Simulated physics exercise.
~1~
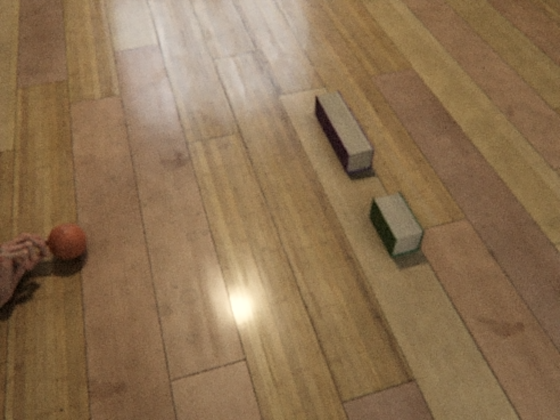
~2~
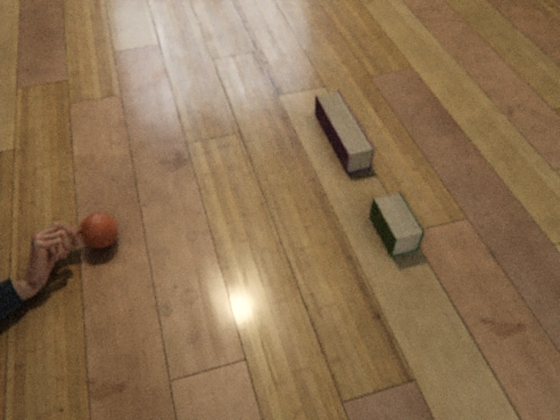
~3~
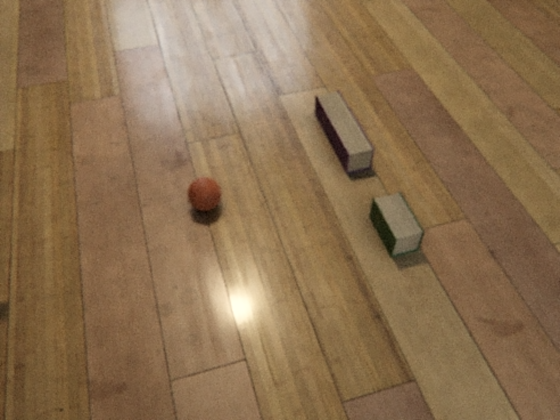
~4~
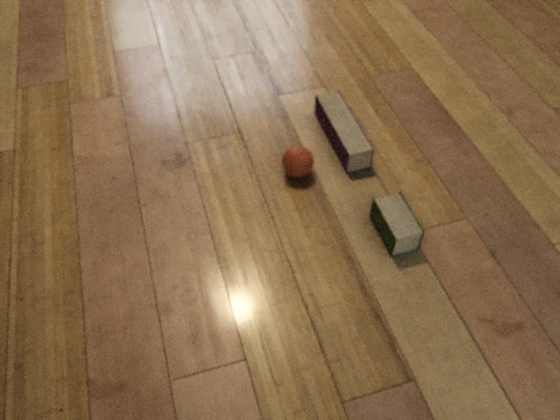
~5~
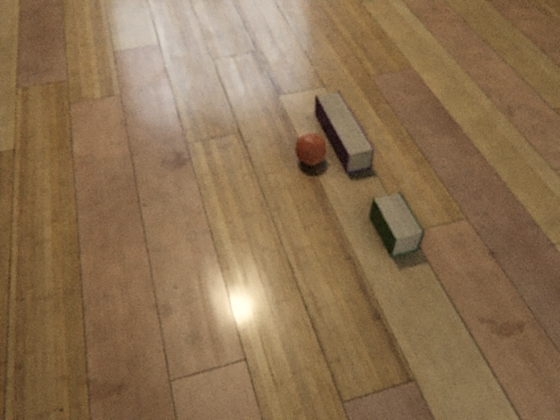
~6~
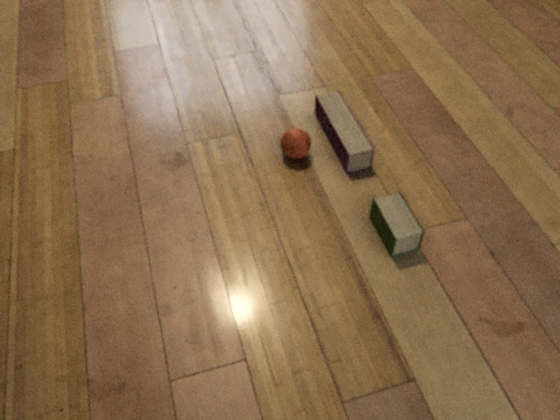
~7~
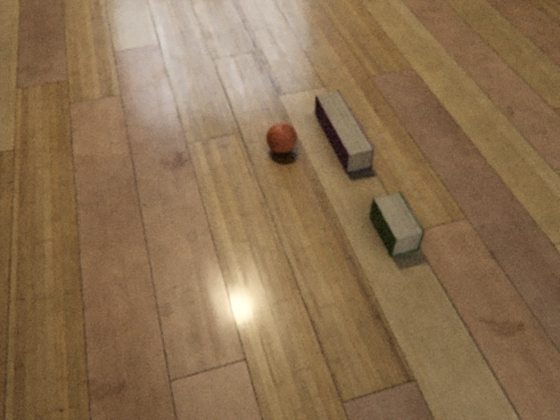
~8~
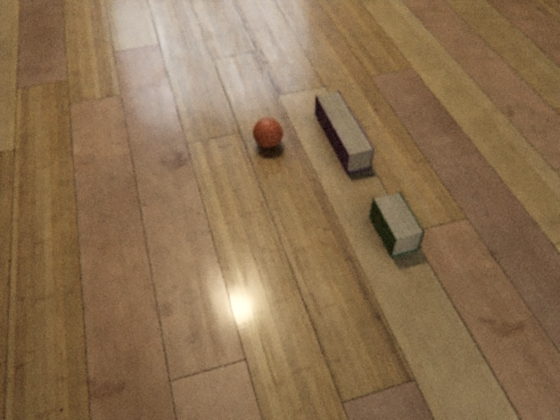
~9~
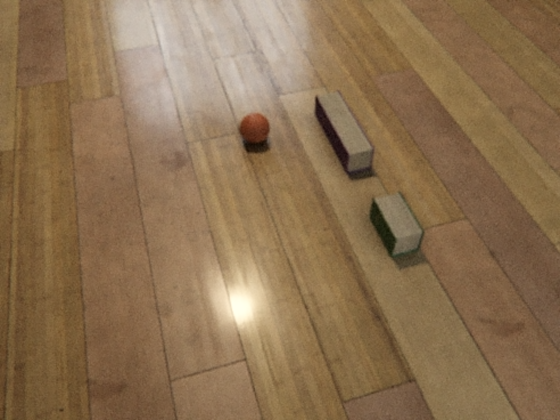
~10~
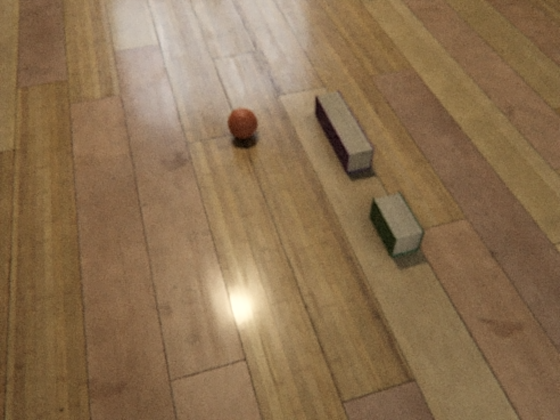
An orange ball, released by a hand at the left, rolls right across a wooden floor towards the gap between a purple block and a green block, hits the purple one, and bounces back, drifting left and slightly away while both blocks stay in place.
